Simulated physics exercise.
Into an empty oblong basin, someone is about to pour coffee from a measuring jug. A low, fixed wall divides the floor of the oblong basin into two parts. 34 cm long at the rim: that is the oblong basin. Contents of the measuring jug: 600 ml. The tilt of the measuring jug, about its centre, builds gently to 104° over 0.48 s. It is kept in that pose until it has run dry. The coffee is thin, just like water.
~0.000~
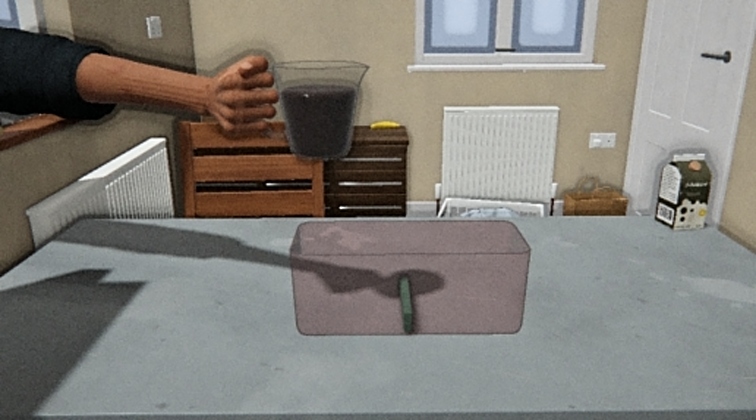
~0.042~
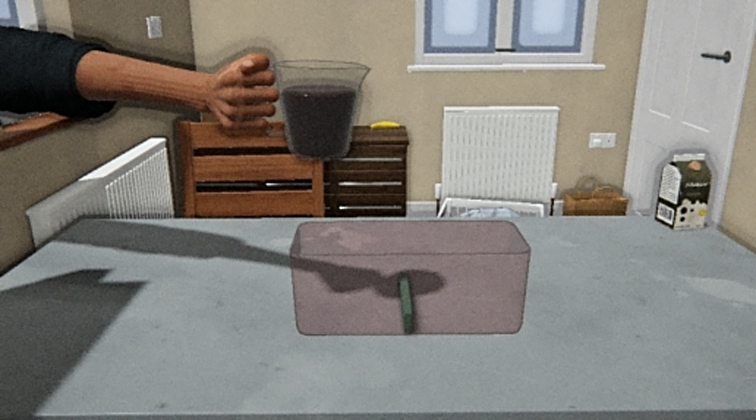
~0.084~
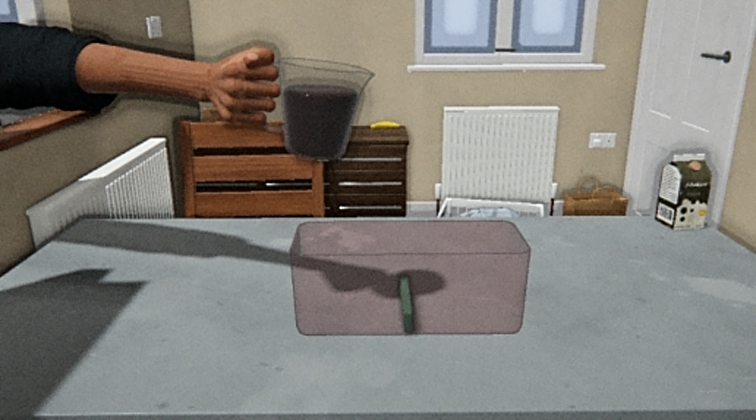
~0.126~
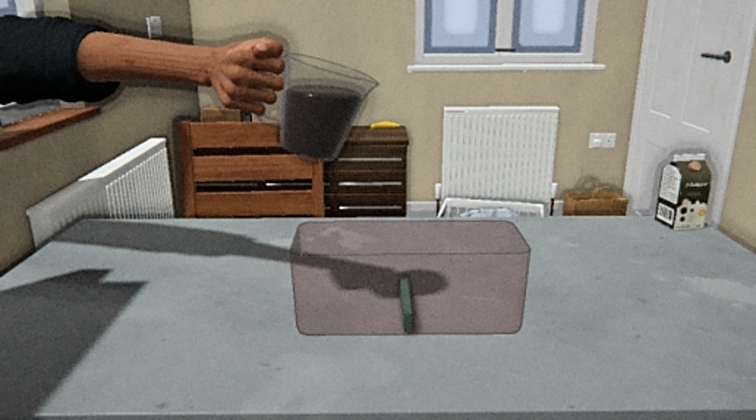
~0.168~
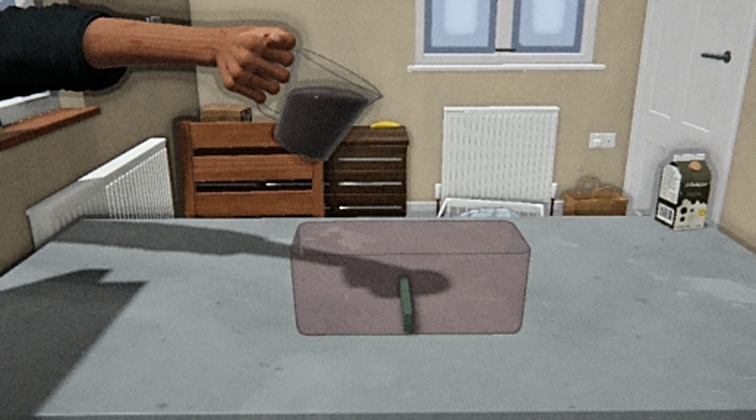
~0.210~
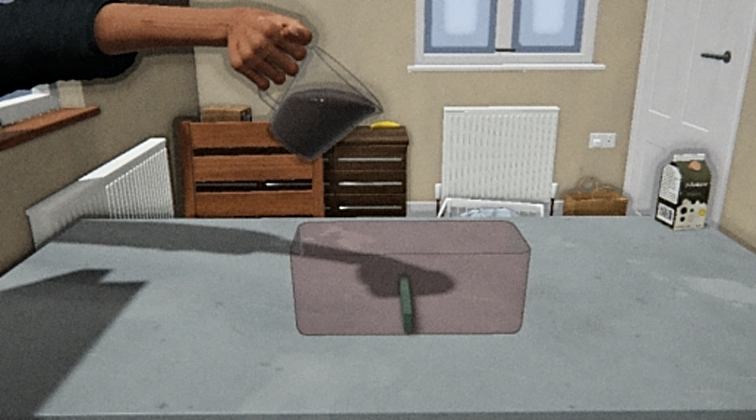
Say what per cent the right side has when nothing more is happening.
It has about 87 per cent.
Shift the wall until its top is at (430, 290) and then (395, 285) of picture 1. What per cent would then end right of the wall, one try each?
Result: 15 per cent, then 90 per cent.
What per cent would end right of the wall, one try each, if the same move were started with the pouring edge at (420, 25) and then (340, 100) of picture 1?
Try 1: Approx. 75 %; try 2: Approx. 20 %.
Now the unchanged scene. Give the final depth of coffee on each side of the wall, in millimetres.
Depths: Left near 2 mm, right near 26 mm.
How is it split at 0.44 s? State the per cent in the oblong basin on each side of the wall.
I'd say about 0 left and about 12 right.
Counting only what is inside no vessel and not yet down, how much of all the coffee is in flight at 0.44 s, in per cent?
Close to 42 per cent, I'd say.
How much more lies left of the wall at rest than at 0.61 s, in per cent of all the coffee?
Roughly 5 percent.
After 0.44 s the tilt is 102° and 47 per cent is still to pour, 0 is left of the wall and 11 right of it.
After 0.61 s the tilt is 104° and 9 per cent is still to pour, 5 is left of the wall and 64 right of it.
After 0.79 s the tilt is 104° and 1 per cent is still to pour, 6 is left of the wall and 87 right of it.
After 0.98 s the tilt is 104° and 0 per cent is still to pour, 9 is left of the wall and 88 right of it.
In the end 10 per cent lies left of the wall, 87 right of it and 2 outside.
